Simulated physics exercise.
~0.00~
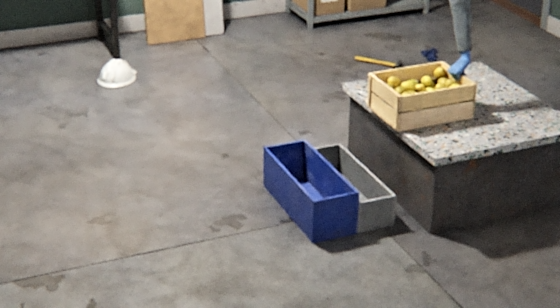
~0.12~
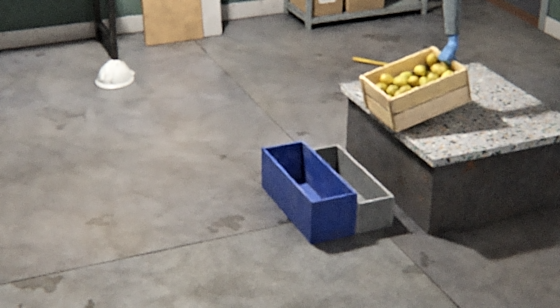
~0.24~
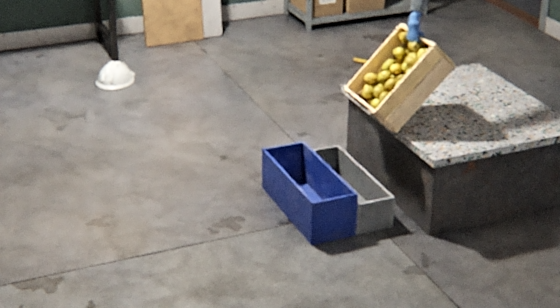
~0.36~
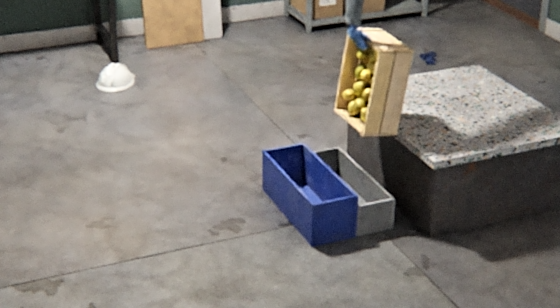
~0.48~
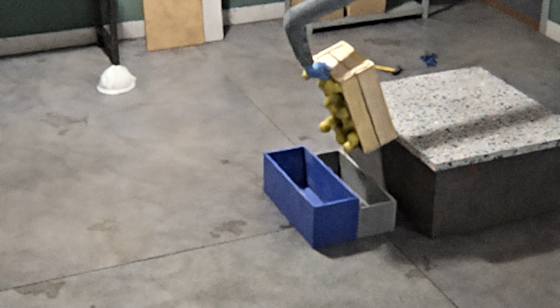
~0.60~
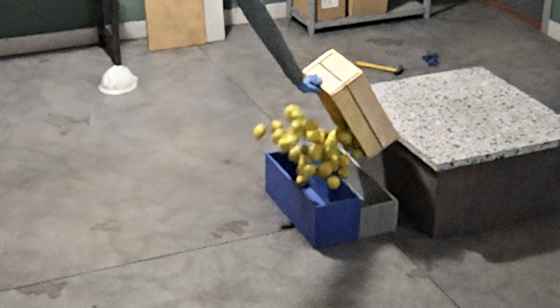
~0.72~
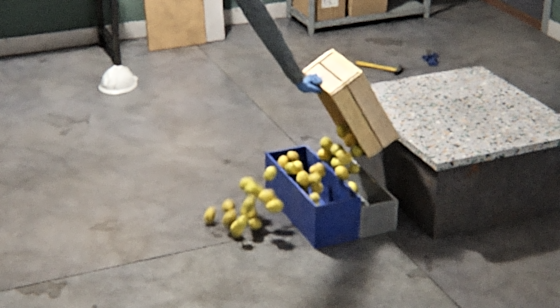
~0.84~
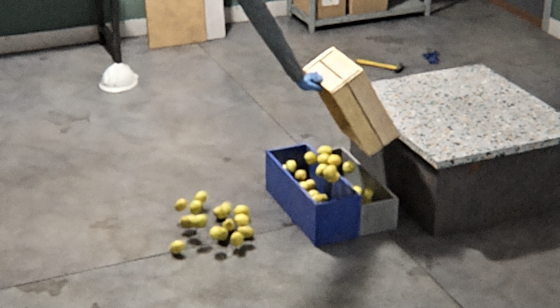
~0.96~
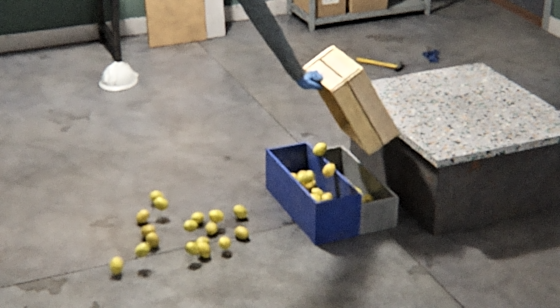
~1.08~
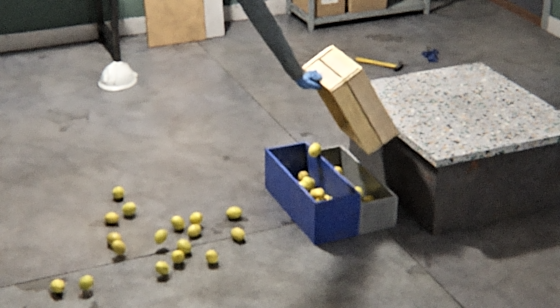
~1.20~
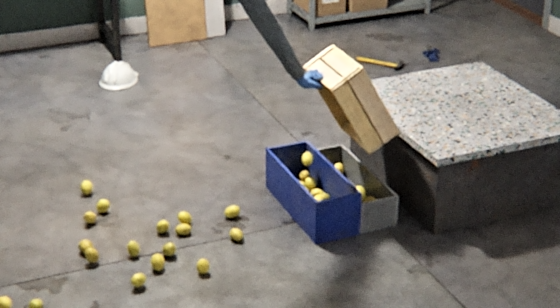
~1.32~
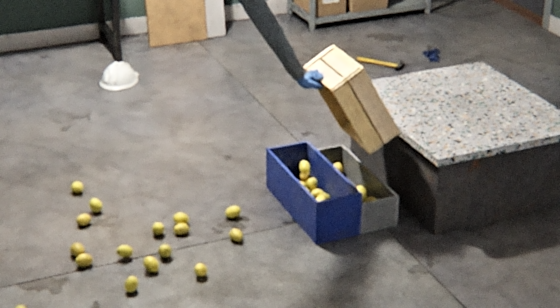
A gloved hand tips a wooden box, spilling lemons into the blue bin, grey box and across the floor.
